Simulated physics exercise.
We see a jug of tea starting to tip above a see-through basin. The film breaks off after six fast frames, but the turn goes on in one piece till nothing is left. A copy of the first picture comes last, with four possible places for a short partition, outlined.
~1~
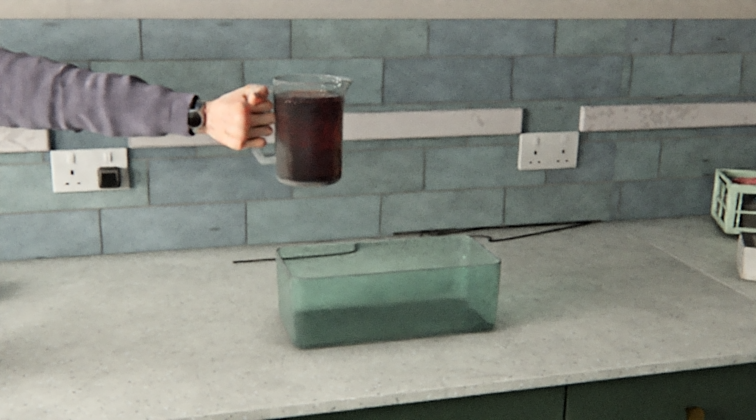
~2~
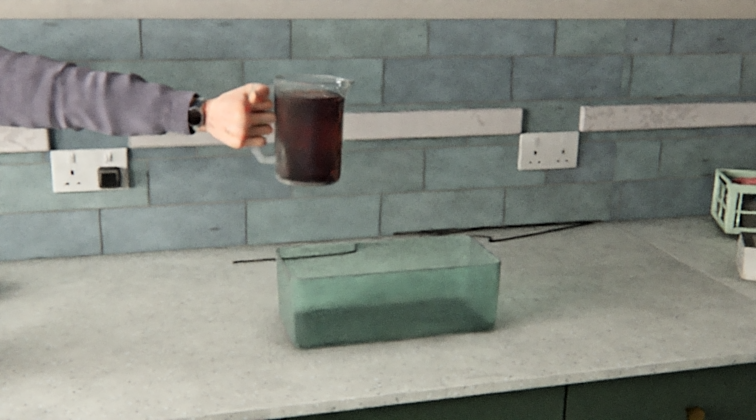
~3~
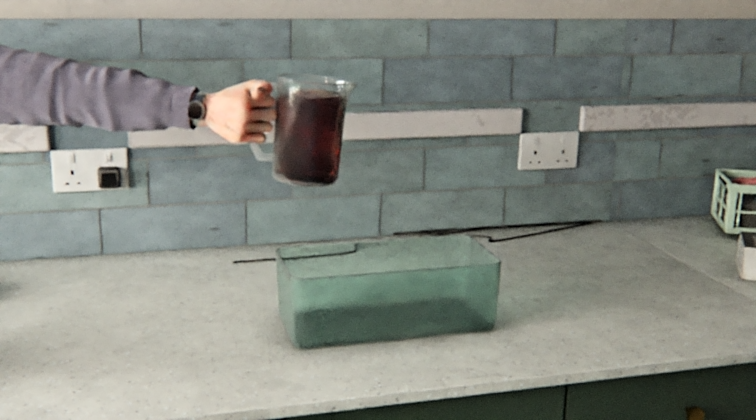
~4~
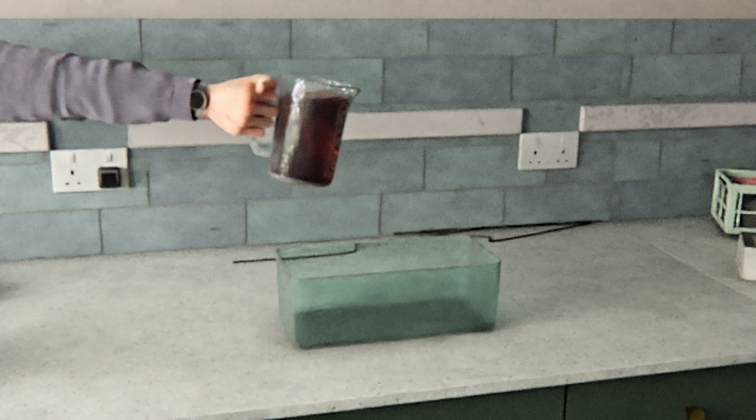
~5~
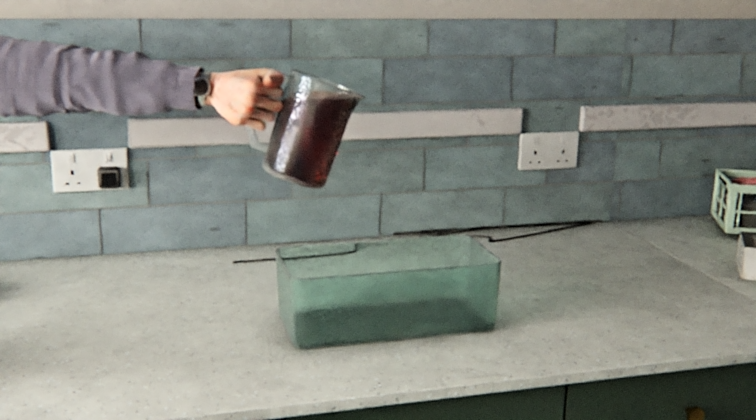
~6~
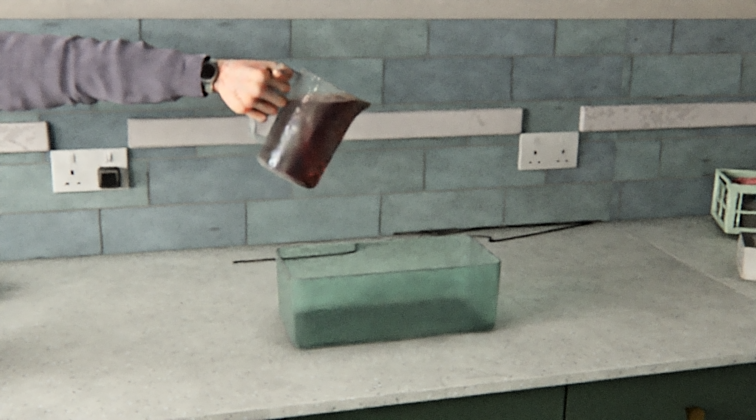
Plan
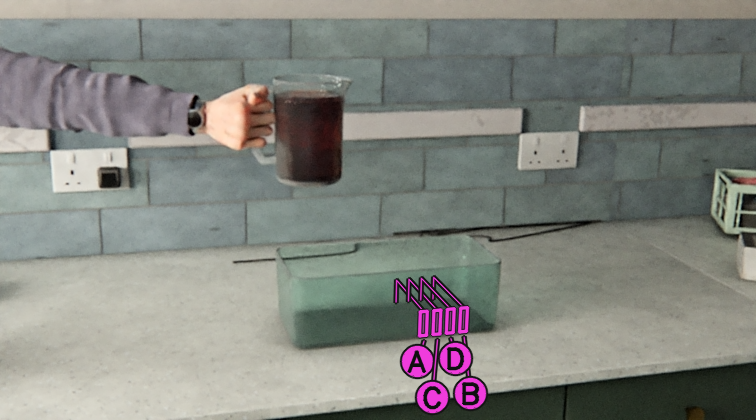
Glass jug of dark tea held by a hand at left, tilting gradually to the right above a see-through basin.
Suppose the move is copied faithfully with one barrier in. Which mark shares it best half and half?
Best: C.
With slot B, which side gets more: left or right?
The left side.
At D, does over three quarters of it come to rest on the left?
Yes.
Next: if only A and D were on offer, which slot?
The answer is A.
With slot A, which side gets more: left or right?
The right one.
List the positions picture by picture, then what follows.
Upright, lip at (351, 80); basin from (292, 348) to (494, 328); nothing has left yet.
Upright, lip at (352, 81); nothing has left yet.
Tipped about 5°, lip at (355, 84); nothing has left yet.
Tipped about 11°, lip at (359, 89); nothing has left yet.
Tipped about 19°, lip at (364, 97); nothing has left yet.
Tipped about 29°, lip at (368, 106); tea is over the lip, down to (368, 106).
On the marked copy, A at (424, 340); B at (464, 336); C at (437, 339); D at (450, 338).
With A, about 20 % ends left of the wall and 79 % right of it.
With B, about 89 % ends left of the wall and 6 % right of it; 5 % is lost outside.
With C, about 50 % ends left of the wall and 48 % right of it.
With D, about 87 % ends left of the wall and 7 % right of it; 6 % is lost outside.
